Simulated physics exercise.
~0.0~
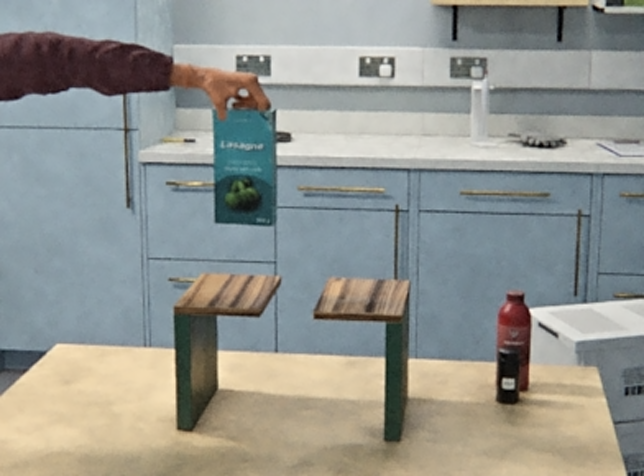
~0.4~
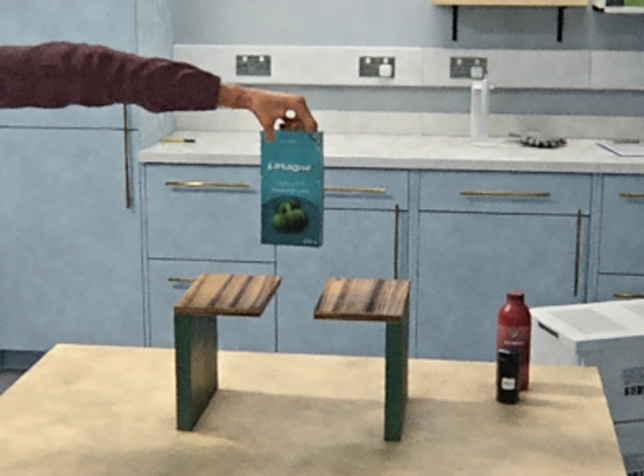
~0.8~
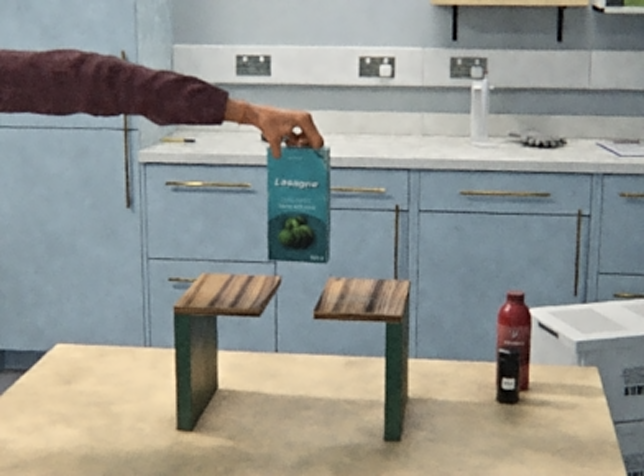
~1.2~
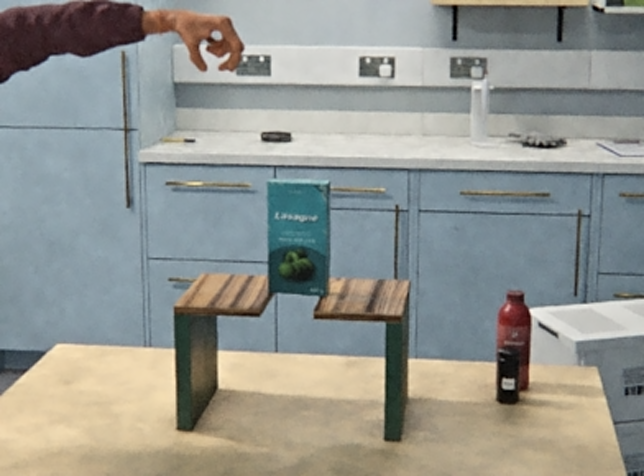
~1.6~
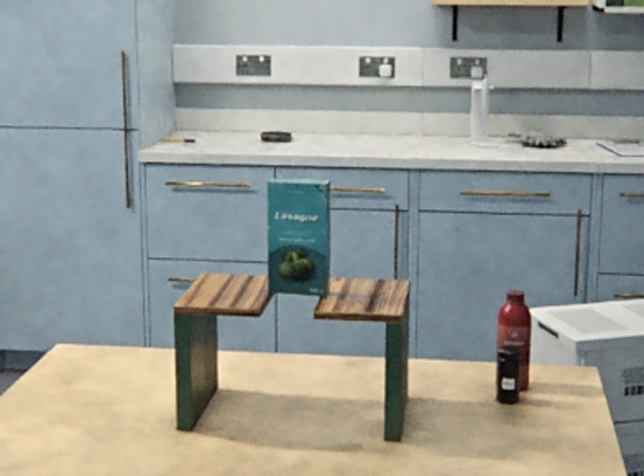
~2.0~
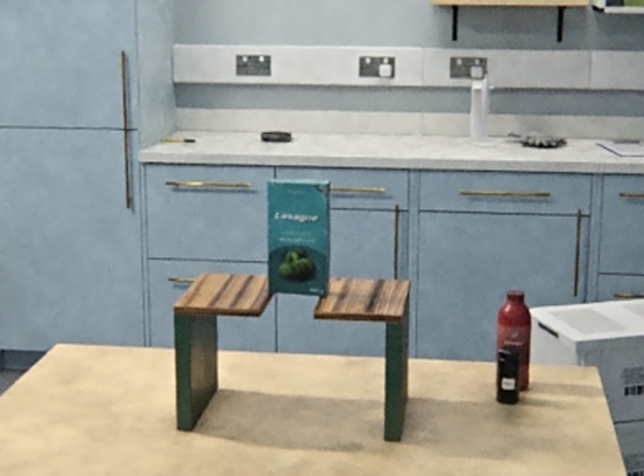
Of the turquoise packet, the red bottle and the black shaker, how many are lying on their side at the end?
None of them are lying on their side. The packet is held upright between the ledges, and the red bottle and black shaker are still standing on the table.
